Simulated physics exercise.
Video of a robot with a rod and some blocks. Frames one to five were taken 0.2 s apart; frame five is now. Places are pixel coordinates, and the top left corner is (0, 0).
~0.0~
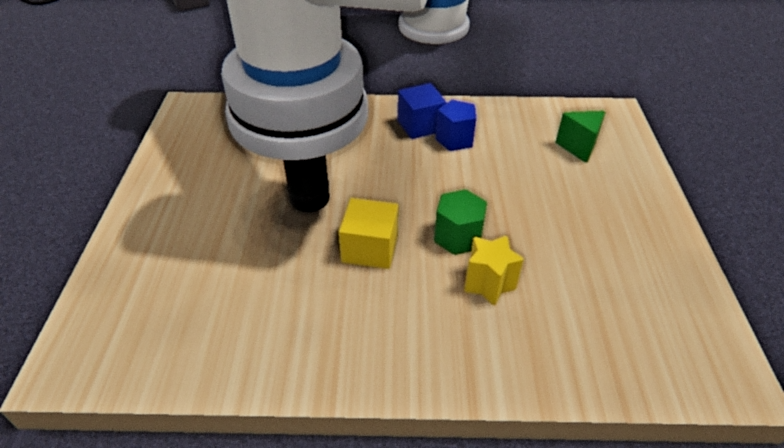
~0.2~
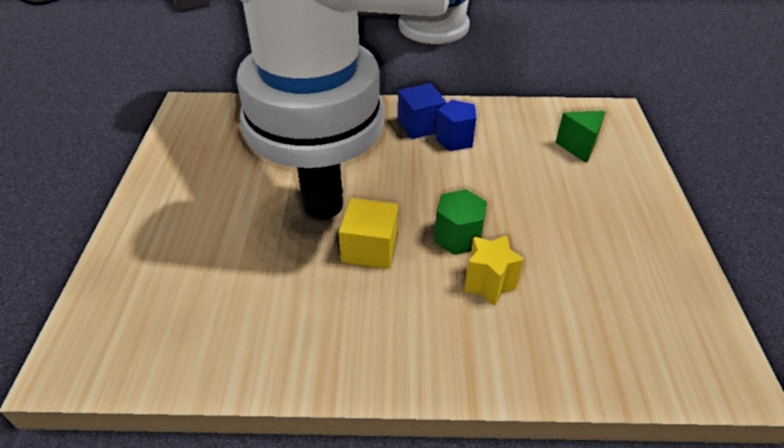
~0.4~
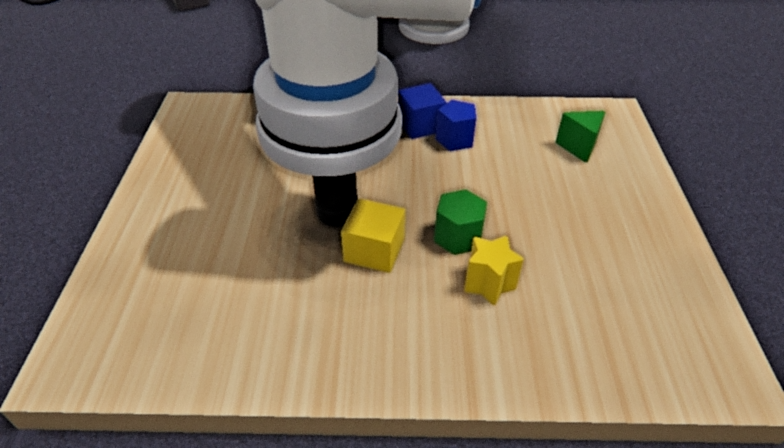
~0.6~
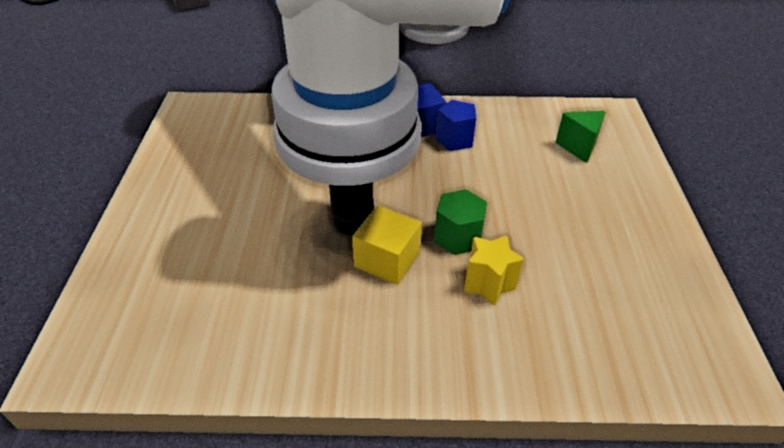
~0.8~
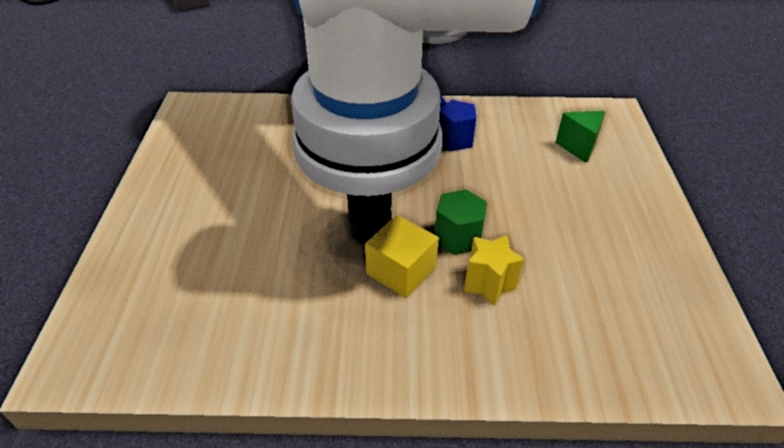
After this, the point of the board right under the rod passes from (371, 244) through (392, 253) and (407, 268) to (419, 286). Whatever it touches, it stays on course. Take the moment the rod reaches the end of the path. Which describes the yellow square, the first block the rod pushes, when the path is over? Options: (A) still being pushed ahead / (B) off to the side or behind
A (still being pushed ahead)
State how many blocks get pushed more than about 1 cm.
It moves one block.
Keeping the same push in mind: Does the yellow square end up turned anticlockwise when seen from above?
Short answer: No.
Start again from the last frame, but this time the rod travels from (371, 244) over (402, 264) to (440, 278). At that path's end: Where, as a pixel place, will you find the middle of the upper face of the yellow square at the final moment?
I expect it at (456, 286).
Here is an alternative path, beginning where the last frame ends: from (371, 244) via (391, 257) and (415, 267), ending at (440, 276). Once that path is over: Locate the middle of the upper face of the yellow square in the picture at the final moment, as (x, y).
Its top centre lands on (454, 284).
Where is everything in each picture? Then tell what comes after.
The first picture shows rod tip at (310, 200); block tops, yellow square at (369, 217); green hexagon at (462, 206).
The second picture shows rod at (323, 207); blocks unchanged.
The third picture shows rod at (338, 214); yellow square at (374, 219).
The fourth picture shows rod at (353, 222); yellow square at (387, 228).
The fifth picture shows rod at (370, 230); yellow square at (402, 240); green hexagon at (462, 206).
What follows on the original path. Halfway along, rod at (402, 247); yellow square at (428, 262), turned 20° clockwise.
At the end, rod at (420, 273); yellow square at (451, 290), turned 20° clockwise; green hexagon in place.
